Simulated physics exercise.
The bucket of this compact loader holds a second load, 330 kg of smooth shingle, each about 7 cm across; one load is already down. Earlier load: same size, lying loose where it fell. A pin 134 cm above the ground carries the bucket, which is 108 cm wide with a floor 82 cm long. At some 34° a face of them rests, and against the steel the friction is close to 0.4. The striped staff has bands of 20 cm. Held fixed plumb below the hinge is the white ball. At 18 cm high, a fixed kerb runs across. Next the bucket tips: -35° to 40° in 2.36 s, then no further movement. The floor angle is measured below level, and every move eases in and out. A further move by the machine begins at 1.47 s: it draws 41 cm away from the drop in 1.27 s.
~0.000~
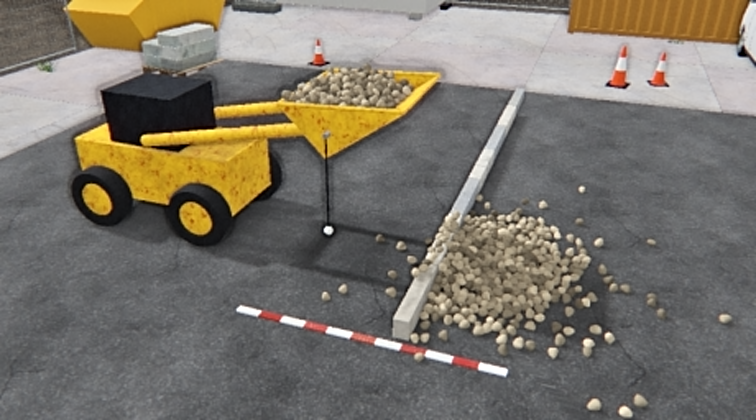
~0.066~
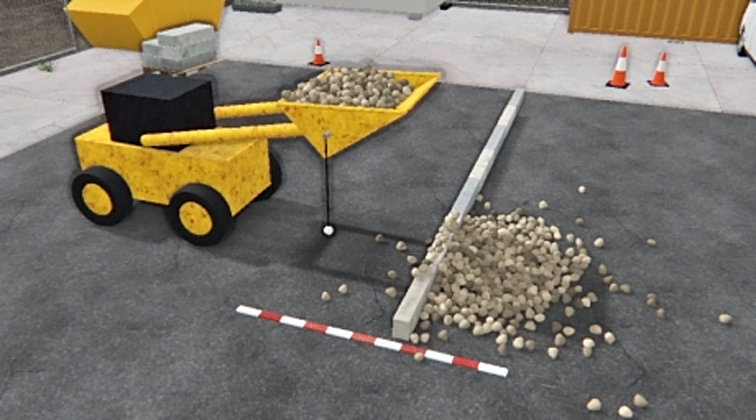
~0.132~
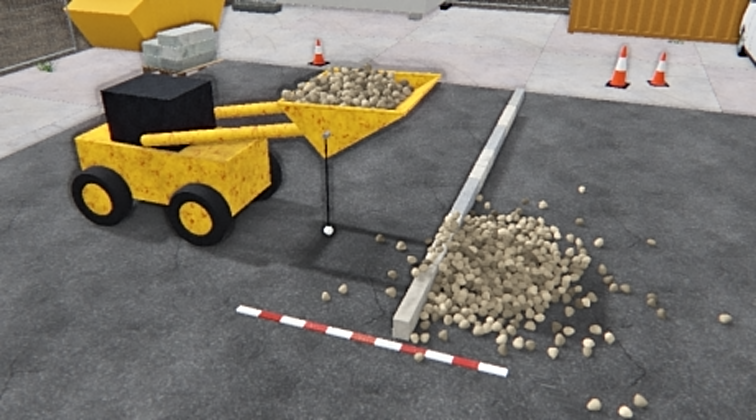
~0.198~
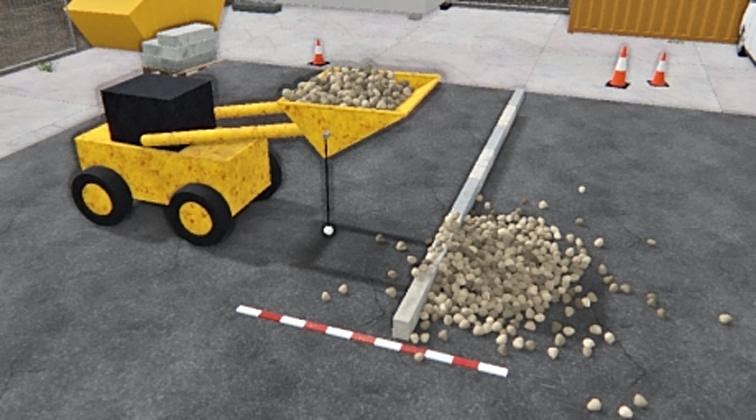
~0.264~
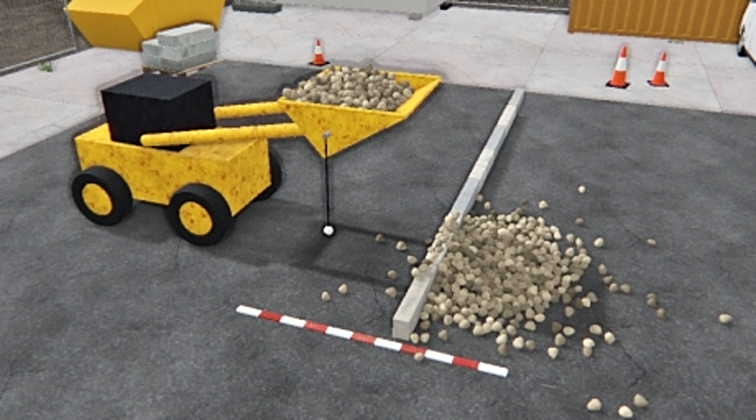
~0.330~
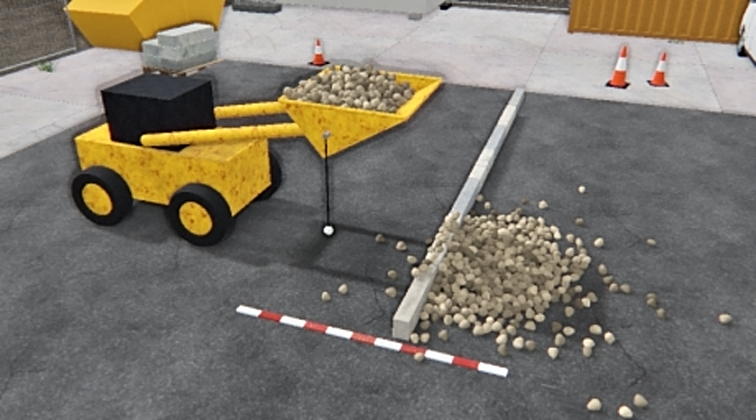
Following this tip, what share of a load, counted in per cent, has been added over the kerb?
17 per cent, roughly.
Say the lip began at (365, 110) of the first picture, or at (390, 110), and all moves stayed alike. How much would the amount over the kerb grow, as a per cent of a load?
Roughly 0 and 5 per cent, in that order.
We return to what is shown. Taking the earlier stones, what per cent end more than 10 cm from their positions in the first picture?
Estimate: 0 %, roughly.
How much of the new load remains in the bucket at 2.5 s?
About 0 percent is still in there.
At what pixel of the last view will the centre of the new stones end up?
Their centre ends up near (413, 247).
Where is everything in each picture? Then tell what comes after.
In the first frame, the bucket is at -35°, its lip at (404, 112); the top of the load is at (359, 77). The earlier load is highest near (438, 246), 22 cm above ground level, 5 % on this side of the kerb, 96 % over the kerb.
In the second frame, the bucket is at -35°, its lip at (405, 113); the top of the load is at (357, 77); the stones move at 0.0 m/s on average.
In the third frame, lip at (405, 113), floor tilted -34°, highest stones at (357, 77); the stones move at 0.0 m/s on average.
In the fourth frame, the bucket is at -33°, its lip at (405, 115); the top of the load is at (358, 77); the stones move at 0.1 m/s on average.
In the fifth frame, lip at (406, 116), floor tilted -32°, highest stones at (358, 77); the stones move at 0.1 m/s on average.
In the sixth frame, the bucket is at -31°, its lip at (406, 118); the top of the load is at (359, 76); the stones move at 0.1 m/s on average.
After 1.8 s the floor is at 28°; in per cent of one load, 79 in the bucket, 26 on this side of the kerb, 96 over the kerb; the foremost stones are at (655, 316).
After 2.5 s the floor is at 40°; in per cent of one load, 1 in the bucket, 87 on this side of the kerb, 113 over the kerb; the foremost stones are at (655, 316).
After 3.2 s the floor is at 40°; in per cent of one load, 0 in the bucket, 88 on this side of the kerb, 113 over the kerb; the foremost stones are at (655, 316).
After 5.7 s the floor is at 40°; in per cent of one load, 0 in the bucket, 88 on this side of the kerb, 113 over the kerb; the foremost stones are at (655, 316). Net gain over the kerb, 17.
